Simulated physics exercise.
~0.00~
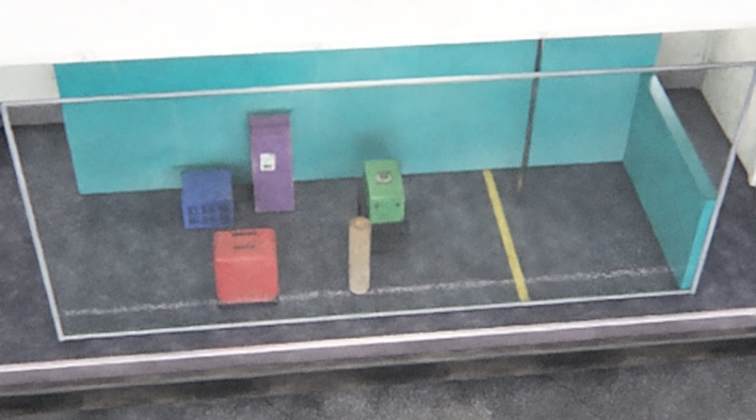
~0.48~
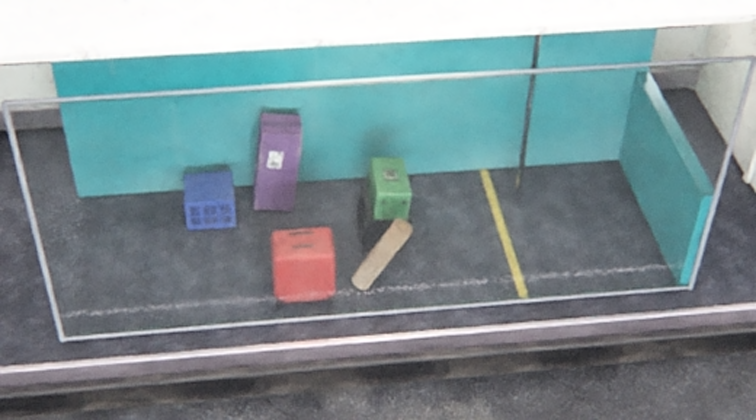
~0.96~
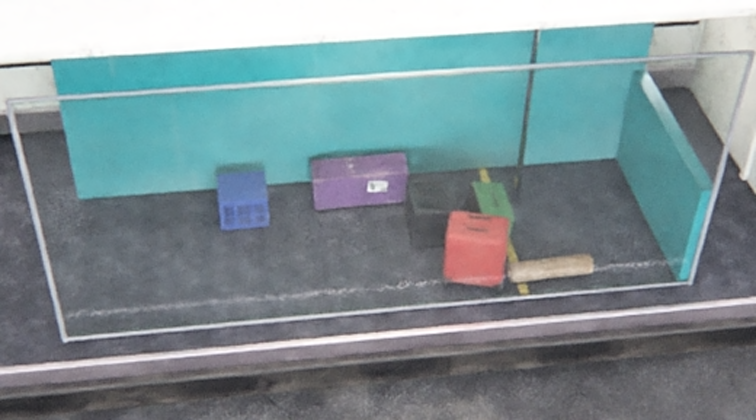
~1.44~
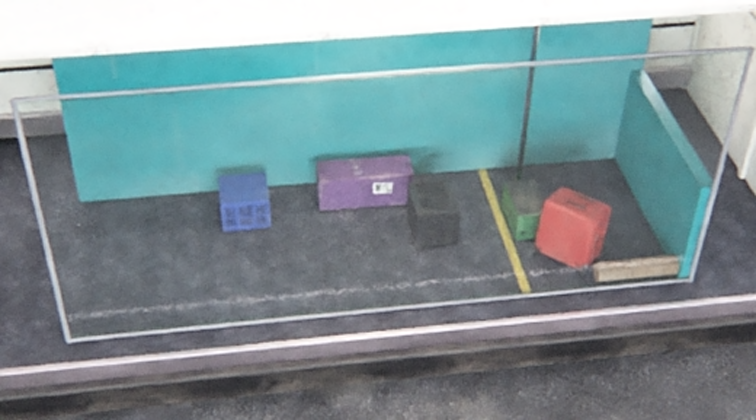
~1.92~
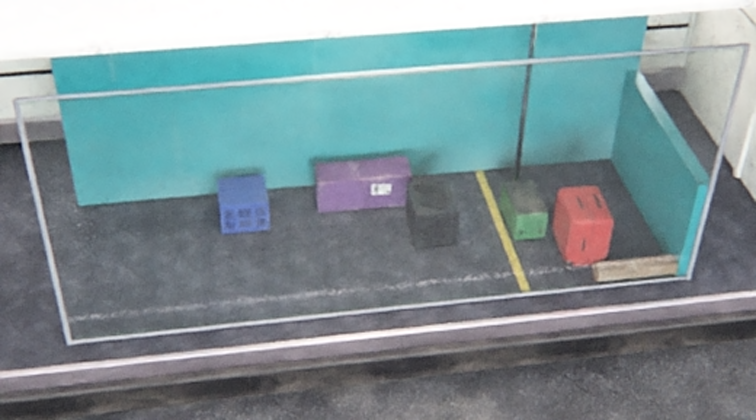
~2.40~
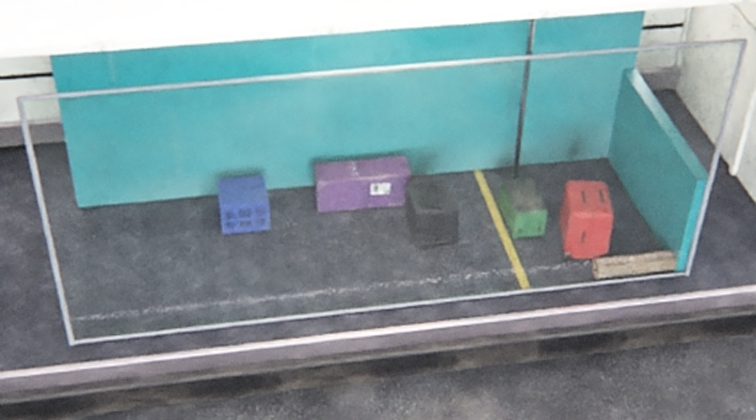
A purple tall box stands near the teal back wall of a clear-sided bay, seen from above at an angle, with a blue crate to its left, a red wheeled case and an upright brown roll in front, and a green toolbox left of a yellow line. The load shifts right as the purple box and roll lean. The purple box topples onto its side, the roll falls, and the toolbox tips, revealing a black crate. The red case, roll and tumbling toolbox cross the line. They settle beyond it, while the purple box and both crates rest short.
